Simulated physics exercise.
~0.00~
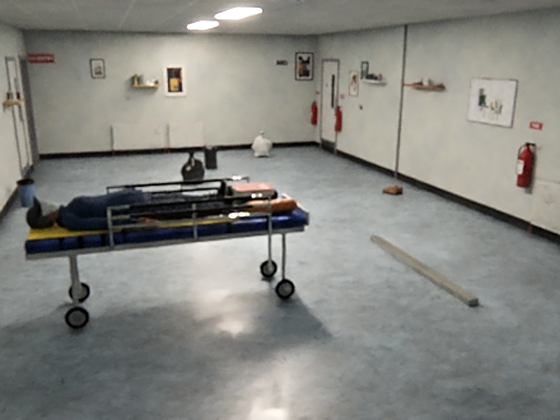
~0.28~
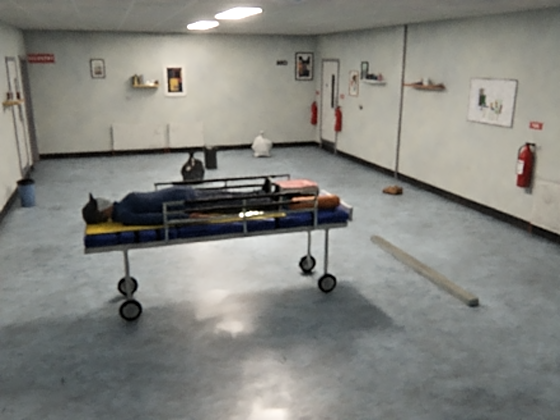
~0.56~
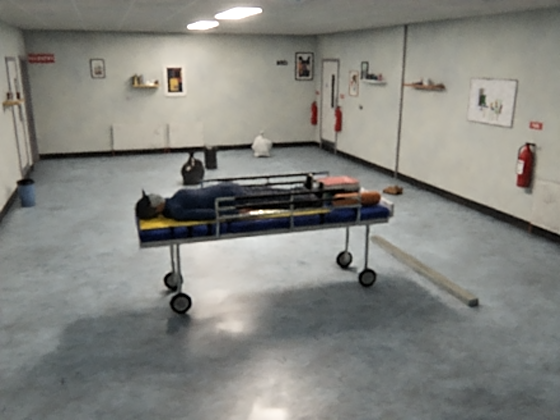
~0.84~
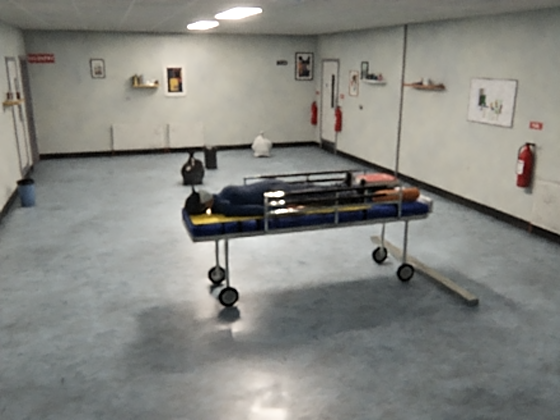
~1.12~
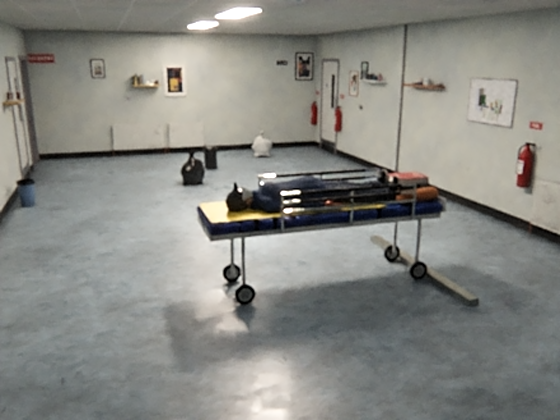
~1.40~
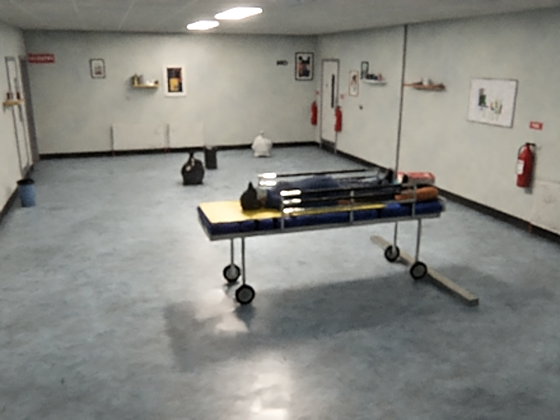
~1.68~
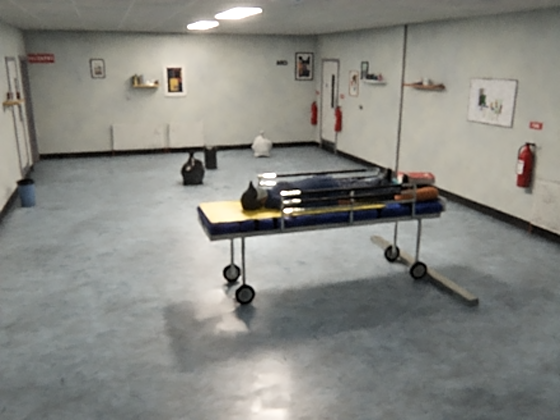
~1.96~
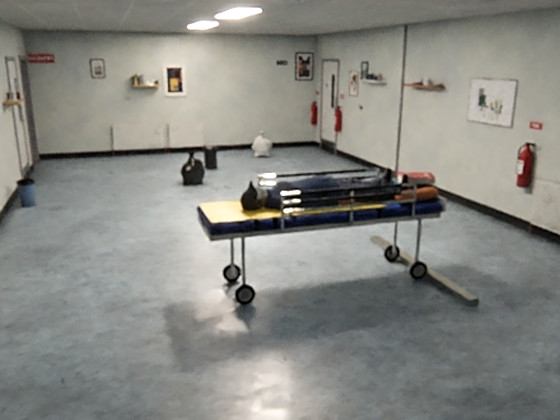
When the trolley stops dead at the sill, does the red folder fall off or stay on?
The red folder stays on the trolley, resting near the right end once everything is still.
A hospital trolley with a blue and yellow top carries a limp, dark-clothed person across a grey-floored room, seen from a still, slightly raised view. The person's head is at the left end, with a red folder and an orange bottle near the right end, while a pale sill lies on the floor to the right. The trolley rolls rightward and stops abruptly at the sill. The person slides a little toward the right end, baring more yellow behind the head. Everything then rests, with person, folder and bottle still aboard.
